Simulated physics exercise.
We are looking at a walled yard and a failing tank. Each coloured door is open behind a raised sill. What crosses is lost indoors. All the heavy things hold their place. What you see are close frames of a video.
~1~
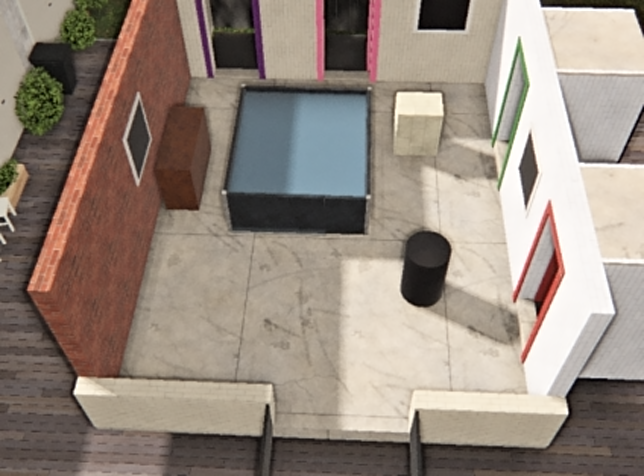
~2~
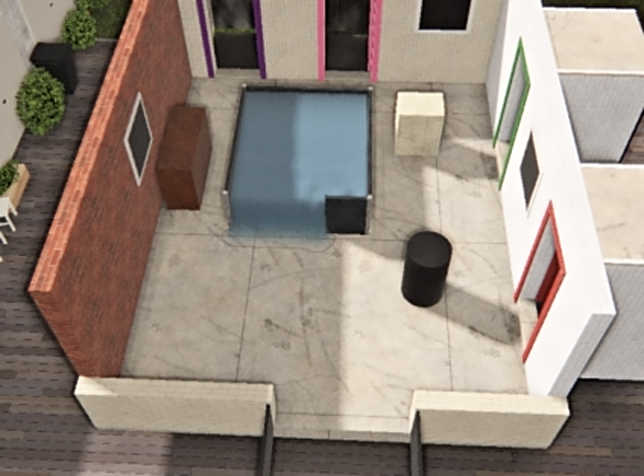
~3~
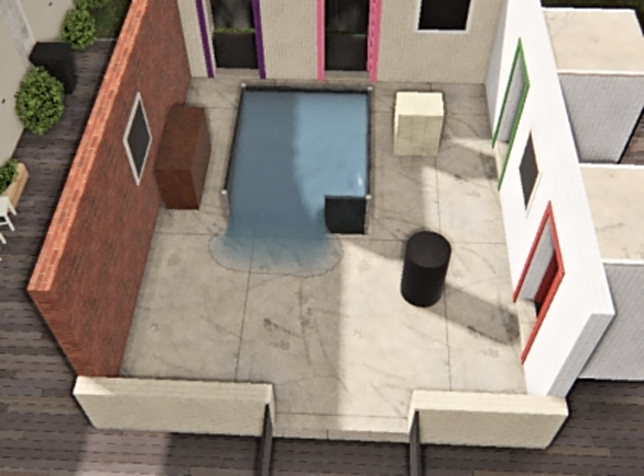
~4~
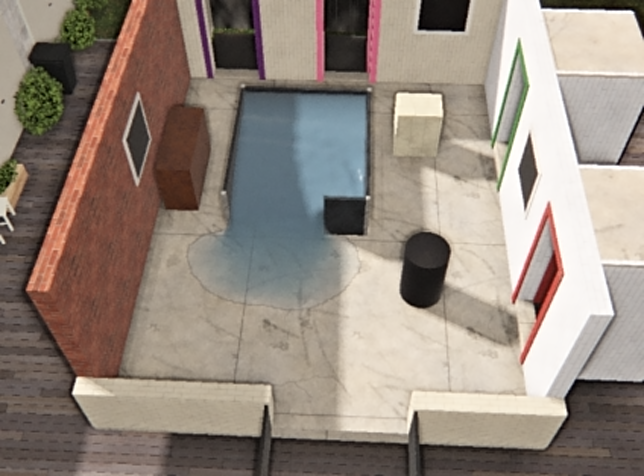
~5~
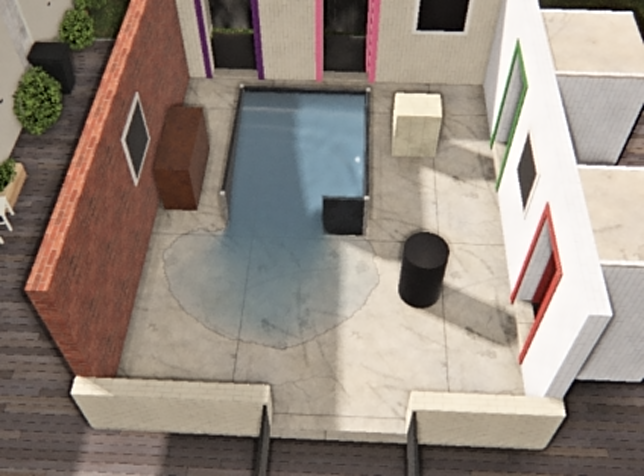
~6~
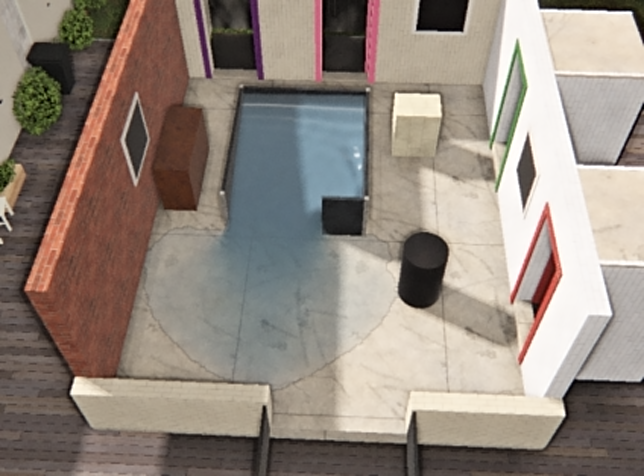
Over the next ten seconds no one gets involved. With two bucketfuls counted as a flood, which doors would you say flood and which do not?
My prediction: Green door: At most two buckets; pink door: At most two buckets; purple door: Over two buckets; red door: At most two buckets.
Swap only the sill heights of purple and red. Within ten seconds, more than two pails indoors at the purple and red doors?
Door by door, the purple one admits less and the red one admits more.
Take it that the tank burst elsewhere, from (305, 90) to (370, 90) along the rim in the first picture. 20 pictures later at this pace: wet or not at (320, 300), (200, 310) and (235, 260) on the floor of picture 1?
In turn: Untouched, then untouched, then untouched.
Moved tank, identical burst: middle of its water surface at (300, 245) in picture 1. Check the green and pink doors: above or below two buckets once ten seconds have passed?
As I see it, the green door stays short of it and the pink door gets past it.
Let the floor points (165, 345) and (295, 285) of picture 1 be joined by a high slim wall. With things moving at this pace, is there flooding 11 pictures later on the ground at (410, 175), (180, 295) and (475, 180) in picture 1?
Taking the points in order, they are high and dry, inundated and high and dry.
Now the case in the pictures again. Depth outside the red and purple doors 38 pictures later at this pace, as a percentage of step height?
Roughly 100 and 270 %.
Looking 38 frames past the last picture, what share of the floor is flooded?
I'd say close to 70 per cent.
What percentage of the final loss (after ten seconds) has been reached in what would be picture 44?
Working it through, I arrive at 70 per cent.
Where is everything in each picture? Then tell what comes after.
In the first frame, the open tank at (302, 142) is whole and still.
In the second frame, water pours out at (278, 217) and has run to (225, 233).
In the third frame, water pours out at (278, 219) and has run to (330, 264).
In the fourth frame, water pours out at (277, 221) and has run to (324, 297).
In the fifth frame, the front is at (291, 341), out from the gap at (276, 221).
In the sixth frame, water pours out at (275, 221) and has run to (279, 382).
A moment on, water covers 40 % of the floor; the green door not reached, the pink door not reached, the purple door not reached, the red door not reached.
Next, water covers 40 % of the floor; the green door not reached, the pink door not reached, the purple door not reached, the red door not reached.
Then, water covers 45 % of the floor; the green door not reached, the pink door not reached, the purple door not reached, the red door wet at the sill, nothing in.
Later, water covers 70 % of the floor; the green door not reached, the pink door not reached, the purple door under two buckets in, the red door wet at the sill, nothing in.
In the end, water covers 95 % of the floor; the green door wet at the sill, nothing in, the pink door wet at the sill, nothing in, the purple door over two buckets in, the red door under two buckets in.
